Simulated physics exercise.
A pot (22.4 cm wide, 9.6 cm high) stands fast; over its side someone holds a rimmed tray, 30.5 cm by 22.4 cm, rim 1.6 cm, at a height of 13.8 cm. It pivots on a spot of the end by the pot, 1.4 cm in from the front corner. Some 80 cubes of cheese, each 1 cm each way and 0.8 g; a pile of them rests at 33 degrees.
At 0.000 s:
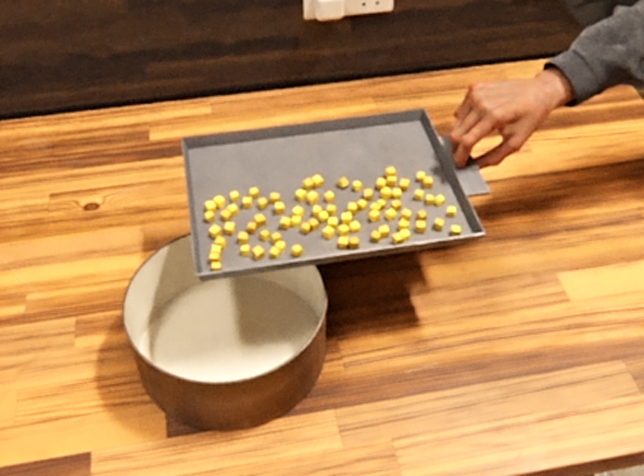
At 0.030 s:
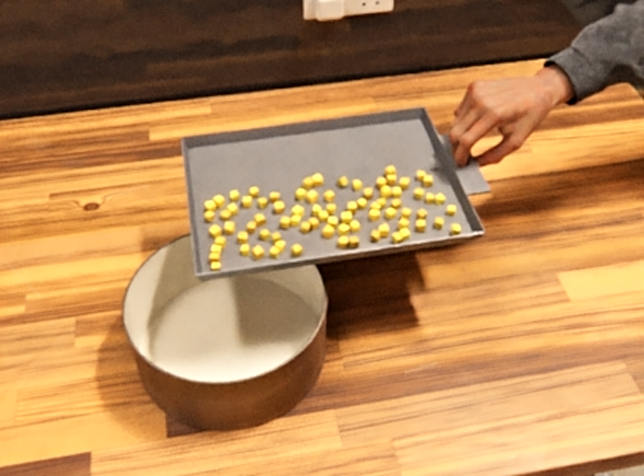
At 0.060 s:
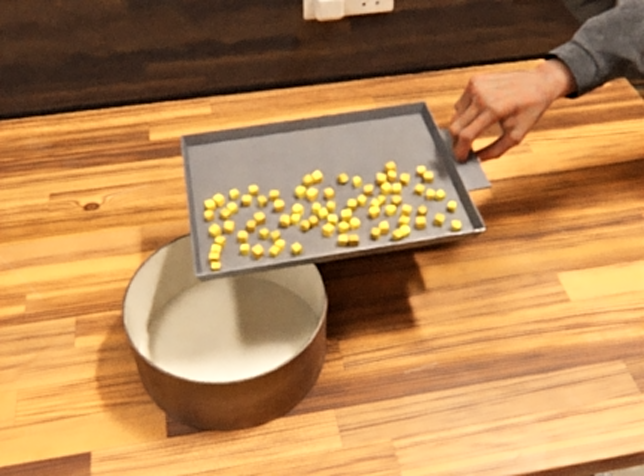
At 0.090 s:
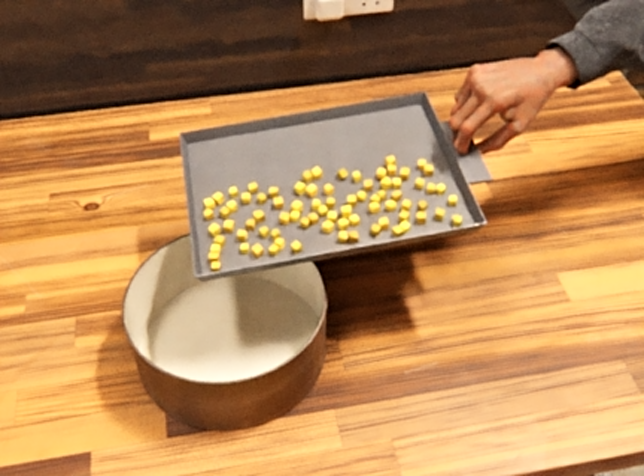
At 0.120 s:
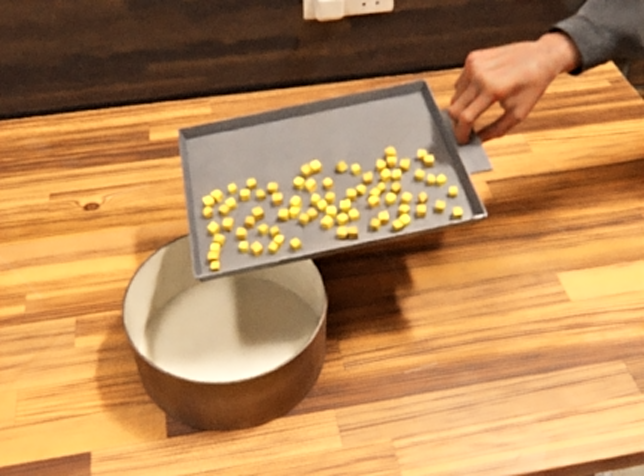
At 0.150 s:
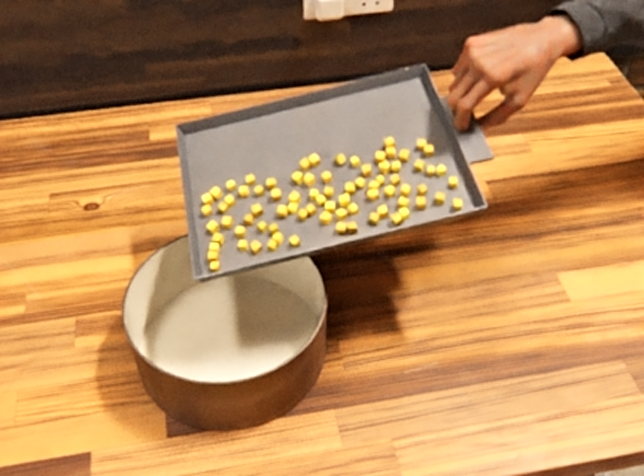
A rimmed grey tray, scattered with dozens of small yellow cubes and held at its right end by a hand in a grey sleeve, stays nearly level at first over a wooden countertop seen from above at an angle. Its left end sits above a round brown pot with a pale interior, before a dark wall with a white socket. The hand then raises the right end, slowly and then faster, tilting the tray modestly leftward while the cubes stay spread across it and the camera holds still.
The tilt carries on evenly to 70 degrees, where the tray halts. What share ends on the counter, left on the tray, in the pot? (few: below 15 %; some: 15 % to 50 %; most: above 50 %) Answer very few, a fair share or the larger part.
Counter: Very few, tray: A fair share, pot: The larger part.
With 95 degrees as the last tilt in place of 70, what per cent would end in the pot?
In that case some 95 per cent.
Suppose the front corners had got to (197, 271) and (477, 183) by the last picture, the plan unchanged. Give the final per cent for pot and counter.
Pot 35, counter 45.
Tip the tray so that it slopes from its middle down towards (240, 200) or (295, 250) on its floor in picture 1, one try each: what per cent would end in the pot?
About 45 and 45 per cent.
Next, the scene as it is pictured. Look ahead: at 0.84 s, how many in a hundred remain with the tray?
About 35 per cent.
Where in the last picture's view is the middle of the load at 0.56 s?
Around (233, 224).
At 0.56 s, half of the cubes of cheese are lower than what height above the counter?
Some 22 cm.
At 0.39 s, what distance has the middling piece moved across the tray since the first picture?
Roughly 0 cm.
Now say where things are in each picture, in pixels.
In the first picture, tray tilt 0 degrees, front corners at (200, 271) and (479, 231); middle of the pieces at (324, 217); pot at (225, 297).
In the second picture, tray tilt 0 degrees, front corners at (200, 271) and (479, 230); middle of the pieces at (324, 217).
In the third picture, tray tilt 2 degrees, front corners at (200, 271) and (479, 226); middle of the pieces at (324, 215).
In the fourth picture, tray tilt 4 degrees, front corners at (200, 272) and (480, 220), lowest corner left front; middle of the pieces at (323, 211).
In the fifth picture, tray tilt 7 degrees, front corners at (199, 272) and (481, 212), lowest corner left front; middle of the pieces at (322, 206).
In the sixth picture, tray tilt 11 degrees, front corners at (199, 273) and (481, 204), lowest corner left front; middle of the pieces at (321, 201); pot at (225, 297). The tray's pace is about 125 degrees a second.
After 0.39 s, tilt 40 degrees; the tray holds 100 %, the pot 0 %.
After 0.56 s, tilt 61 degrees; the tray holds 100 %, the pot 0 %.
After 0.84 s, tilt 70 degrees; the tray holds 35 %, the pot 60 %.
In the end, at 2.3 s, counter 5 %, tray 25 %, pot 70 %.
